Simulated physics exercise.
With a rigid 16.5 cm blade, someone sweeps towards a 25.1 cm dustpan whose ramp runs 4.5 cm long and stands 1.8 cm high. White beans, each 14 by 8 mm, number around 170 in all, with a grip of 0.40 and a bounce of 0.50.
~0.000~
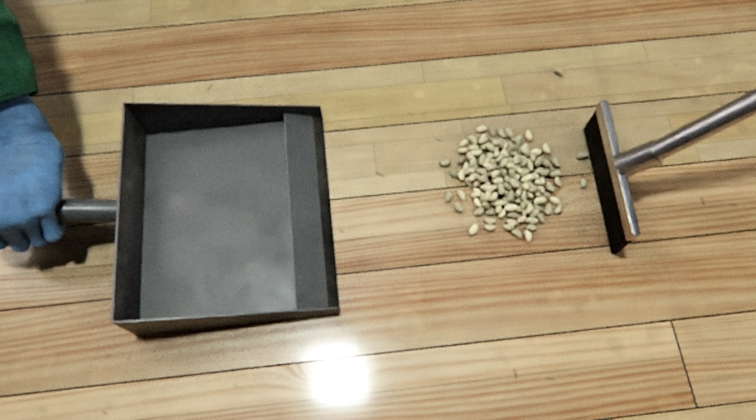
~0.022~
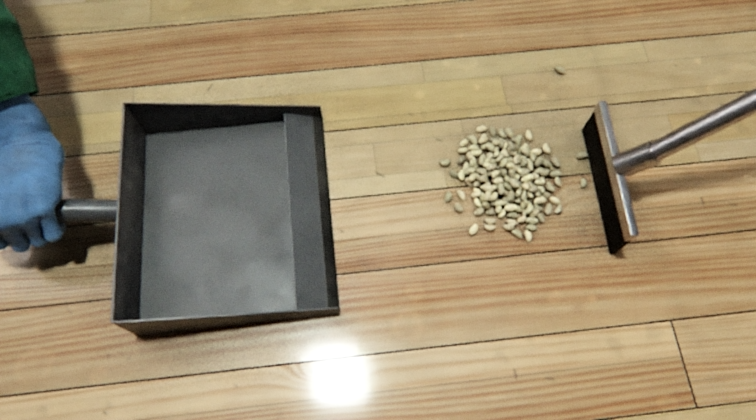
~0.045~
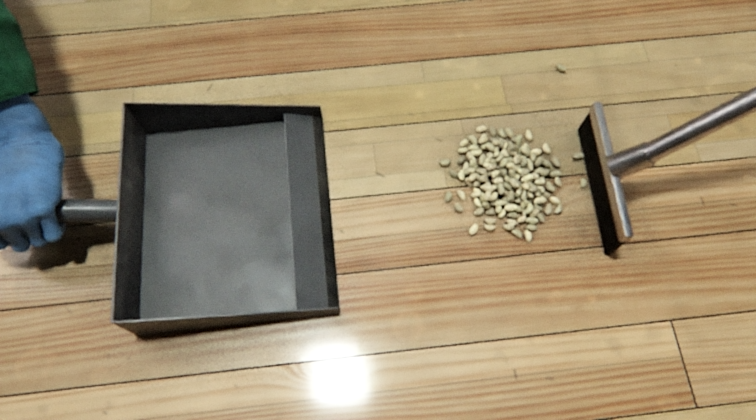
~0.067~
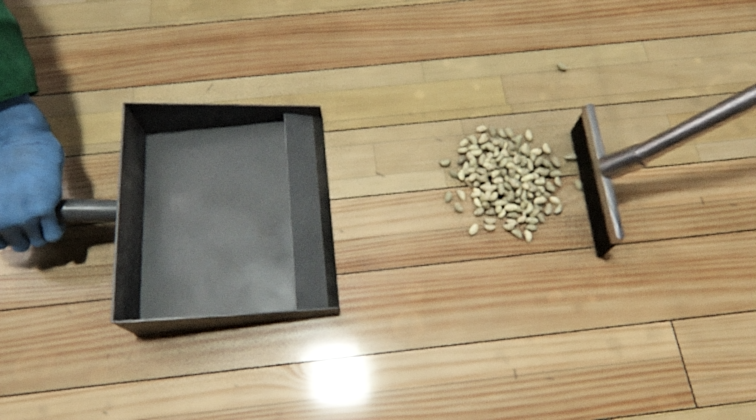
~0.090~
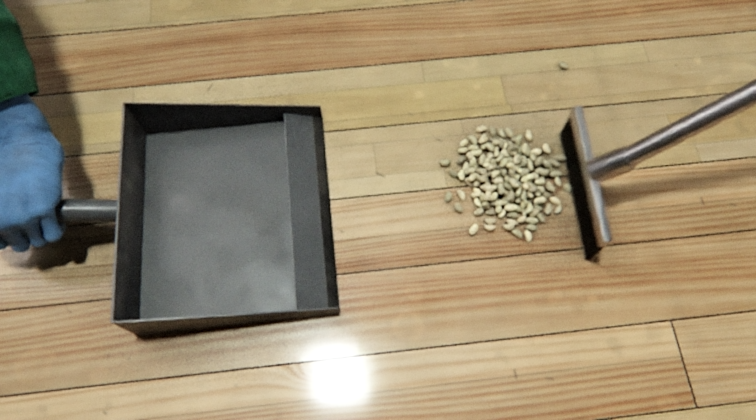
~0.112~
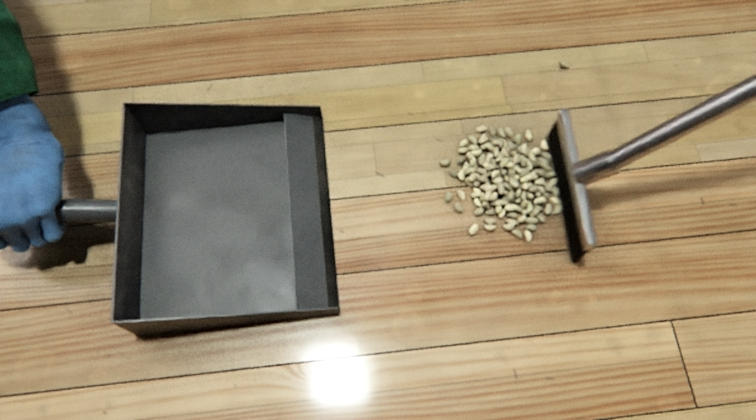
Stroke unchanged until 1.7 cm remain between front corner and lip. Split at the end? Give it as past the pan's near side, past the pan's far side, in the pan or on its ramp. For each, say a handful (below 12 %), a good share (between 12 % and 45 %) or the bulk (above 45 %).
Split: Near side a handful, far side a handful, pan a good share.
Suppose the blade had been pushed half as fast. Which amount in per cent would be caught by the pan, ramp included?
Share: Close to 30 %.
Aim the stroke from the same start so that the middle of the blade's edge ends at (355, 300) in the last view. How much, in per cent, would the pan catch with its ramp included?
Some 20 percent.
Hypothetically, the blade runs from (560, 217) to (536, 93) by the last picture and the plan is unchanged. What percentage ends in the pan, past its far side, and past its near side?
Per cent by place - pan 50, far side 20, near side 5.
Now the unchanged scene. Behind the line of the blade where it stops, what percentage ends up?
I'd put it near 20 in a hundred.
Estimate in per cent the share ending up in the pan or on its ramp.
Roughly 40 %.
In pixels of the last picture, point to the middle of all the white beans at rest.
Roughly (331, 207).
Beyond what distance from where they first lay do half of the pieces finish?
The figure is about 22 cm.
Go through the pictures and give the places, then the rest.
The first frame shows blade from (632, 235) to (601, 109), moved 0.0 cm, 0 of the pieces shifted so far; middle of the pieces at (507, 180); pan at (220, 220).
The second frame shows blade from (630, 236) to (600, 109), moved 0.2 cm, 0 of the pieces shifted so far; middle of the pieces at (507, 180).
The third frame shows blade from (625, 237) to (595, 110), moved 0.8 cm, 2 of the pieces shifted so far; middle of the pieces at (507, 180).
The fourth frame shows blade from (616, 239) to (587, 112), moved 1.8 cm, 3 of the pieces shifted so far; middle of the pieces at (507, 180).
The fifth frame shows blade from (604, 242) to (575, 114), moved 3.2 cm, 3 of the pieces shifted so far; middle of the pieces at (507, 180).
The sixth frame shows blade from (589, 245) to (562, 117), moved 4.9 cm, 13 of the pieces shifted so far; middle of the pieces at (507, 180); pan at (220, 220). The blade's pace is about 0.78 m/s, heading 7 degrees towards the viewer's side.
After 0.28 s, middle of the blade 14 cm from the lip; 0 % over the lip, far side 5 %, near side 0 %.
After 0.39 s, middle of the blade 6 cm from the lip; 0 % over the lip, far side 5 %, near side 0 %.
Then, at 0.64 s, middle of the blade 2 cm from the lip; 40 % over the lip, far side 5 %, near side 0 %.
By 2.2 s all is still; near side 0 %, far side 5 %, pan 40 %, in front of the lip or behind the blade 55 %.
